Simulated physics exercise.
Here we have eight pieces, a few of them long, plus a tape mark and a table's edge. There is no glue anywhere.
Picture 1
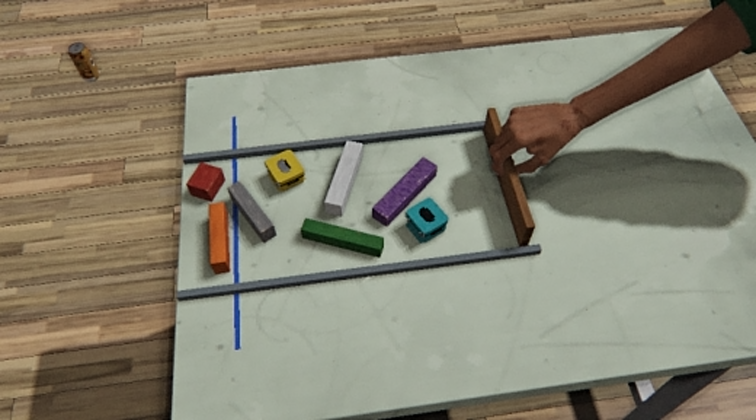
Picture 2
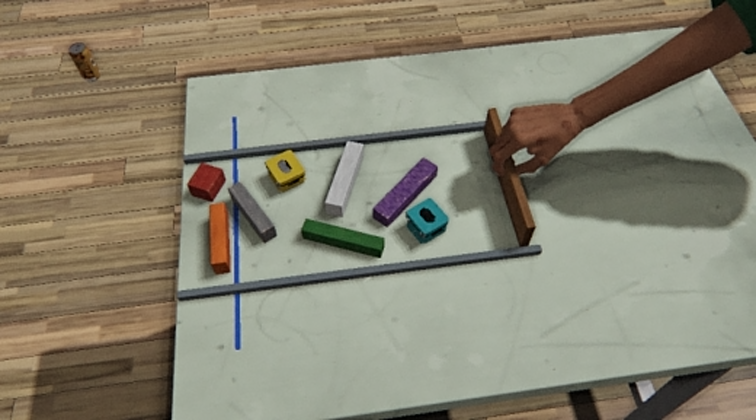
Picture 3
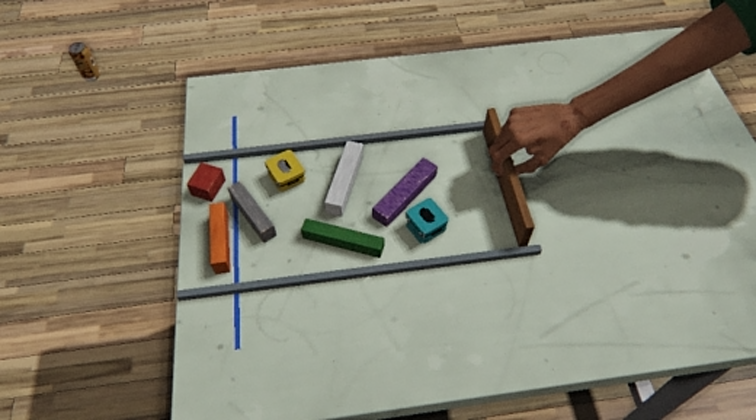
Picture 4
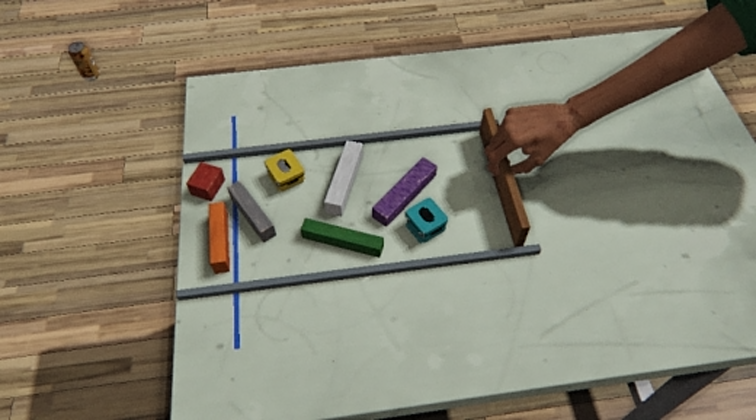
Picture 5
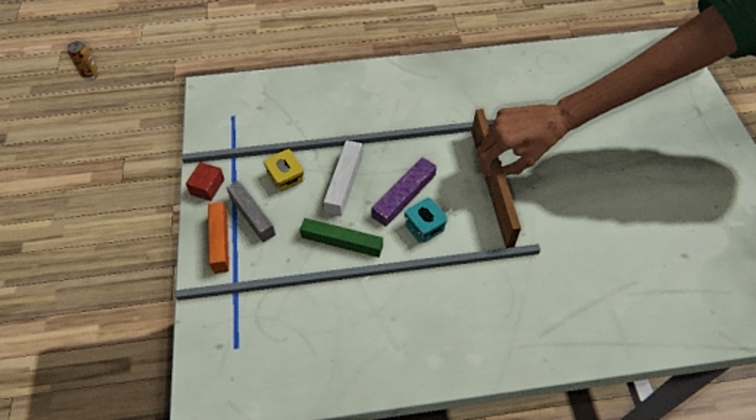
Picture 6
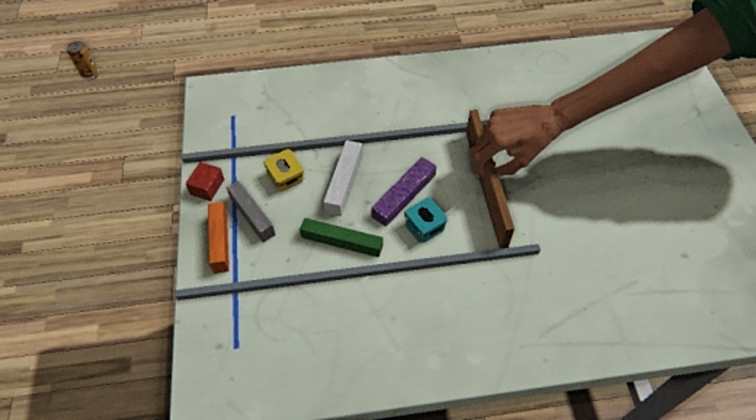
A hand grips a brown board at the right end of two grey rails on a pale green tabletop, seen from above at an angle over a wooden floor. Between the rails lie purple, white, green, grey and orange bars, a red block and yellow and turquoise cases, with blue tape crossing at left. The board starts still, then slides slightly left, touching nothing, while the pieces and view stay essentially still.
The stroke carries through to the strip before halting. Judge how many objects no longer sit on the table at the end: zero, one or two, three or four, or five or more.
The number going over the edge will be three or at most four.
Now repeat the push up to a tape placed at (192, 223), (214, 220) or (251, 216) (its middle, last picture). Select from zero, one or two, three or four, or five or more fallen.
Number fallen at each tape, in order - at least five, at least five, just one or two.
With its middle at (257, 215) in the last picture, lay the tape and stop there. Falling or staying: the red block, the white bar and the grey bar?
What happens: The red block goes down, the white bar does not come off, the grey bar does not come off.
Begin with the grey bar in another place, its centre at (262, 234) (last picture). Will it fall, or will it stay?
I reckon from there it drops down.
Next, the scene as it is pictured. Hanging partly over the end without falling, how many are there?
4, I think.
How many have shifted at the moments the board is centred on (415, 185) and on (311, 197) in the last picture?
That makes 2 at the first spot and 6 at the second.
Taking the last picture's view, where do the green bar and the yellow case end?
Final spots - green bar (192, 265), yellow case (187, 174).
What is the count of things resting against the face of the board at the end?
Number: 4.
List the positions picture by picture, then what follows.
The first frame shows red block (206, 182); orange stick (219, 238); grey bar (252, 211); board (507, 175); tape (235, 218).
The second frame shows orange stick (220, 238); board (507, 175).
The third frame shows grey bar (252, 211); white bar (345, 178).
The fourth frame shows red block (206, 182); turquoise case (427, 221).
The fifth frame shows orange stick (219, 237); yellow case (285, 172).
The sixth frame shows red block (205, 181); orange stick (218, 237); grey bar (251, 211); board (488, 177); tape (234, 218).
A little later, none off yet; red block at rest near (205, 181); orange stick at rest near (218, 237); grey bar at rest near (251, 211).
Next, none off yet; red block shifted a little near (189, 182); orange stick shifted a little near (183, 240); grey bar shifted about its own width near (204, 209).
When it is over, the number that fall off is three or four; down, grey bar, orange stick and red block.
